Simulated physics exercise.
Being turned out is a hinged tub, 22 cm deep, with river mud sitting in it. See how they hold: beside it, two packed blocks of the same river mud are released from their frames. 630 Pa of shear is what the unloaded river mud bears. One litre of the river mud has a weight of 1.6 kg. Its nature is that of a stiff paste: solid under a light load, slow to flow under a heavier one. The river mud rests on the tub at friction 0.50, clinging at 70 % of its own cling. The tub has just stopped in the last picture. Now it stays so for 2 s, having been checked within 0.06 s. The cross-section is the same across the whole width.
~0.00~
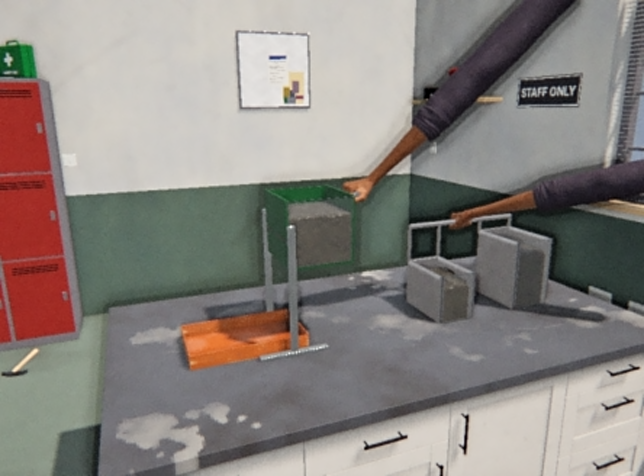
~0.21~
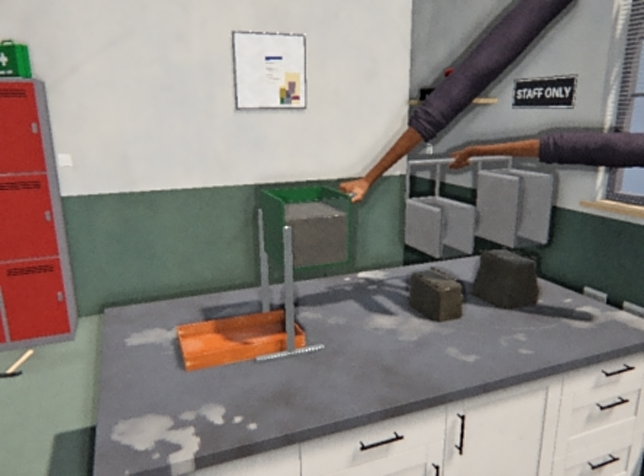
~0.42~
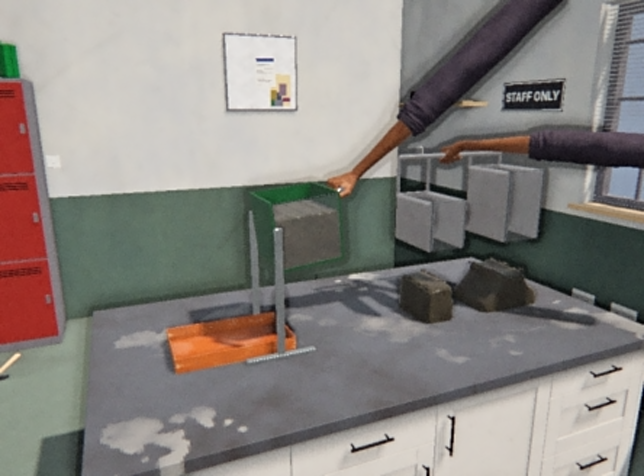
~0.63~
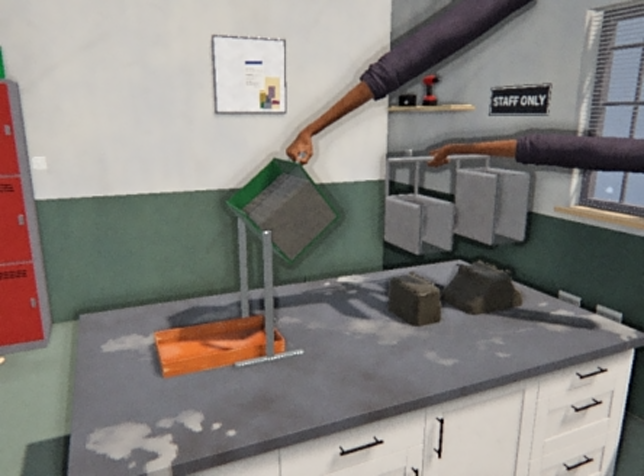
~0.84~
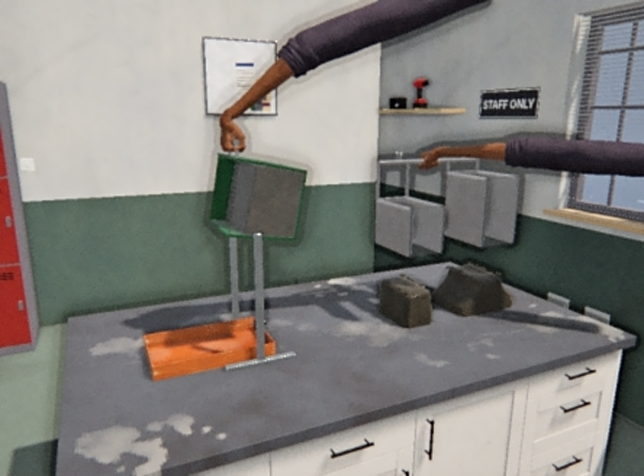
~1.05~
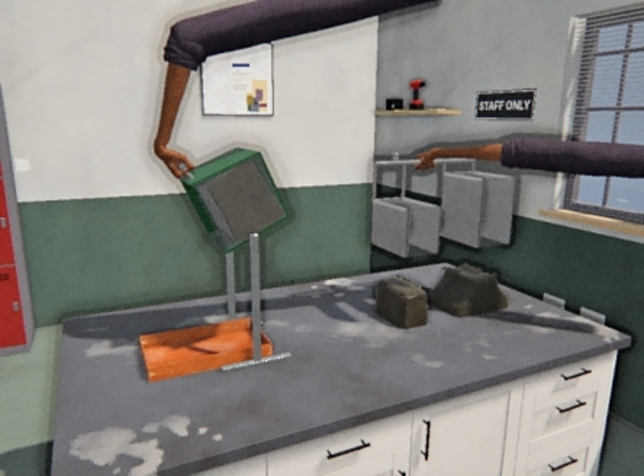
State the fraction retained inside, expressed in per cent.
Retained fraction: About 0 per cent.
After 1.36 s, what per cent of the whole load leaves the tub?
About 16 percent.
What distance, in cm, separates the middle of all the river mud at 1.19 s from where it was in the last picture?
Around 10 centimetres.
After 1.19 s, the tub is at 115 degrees and holds 71 %.
After 1.36 s, the tub is at 115 degrees and holds 17 %.
After 1.53 s, the tub is at 115 degrees and holds 0 %.
After 1.70 s, the tub is at 115 degrees and holds 0 %.
After 3.05 s, the tub is at 115 degrees and holds 0 %.
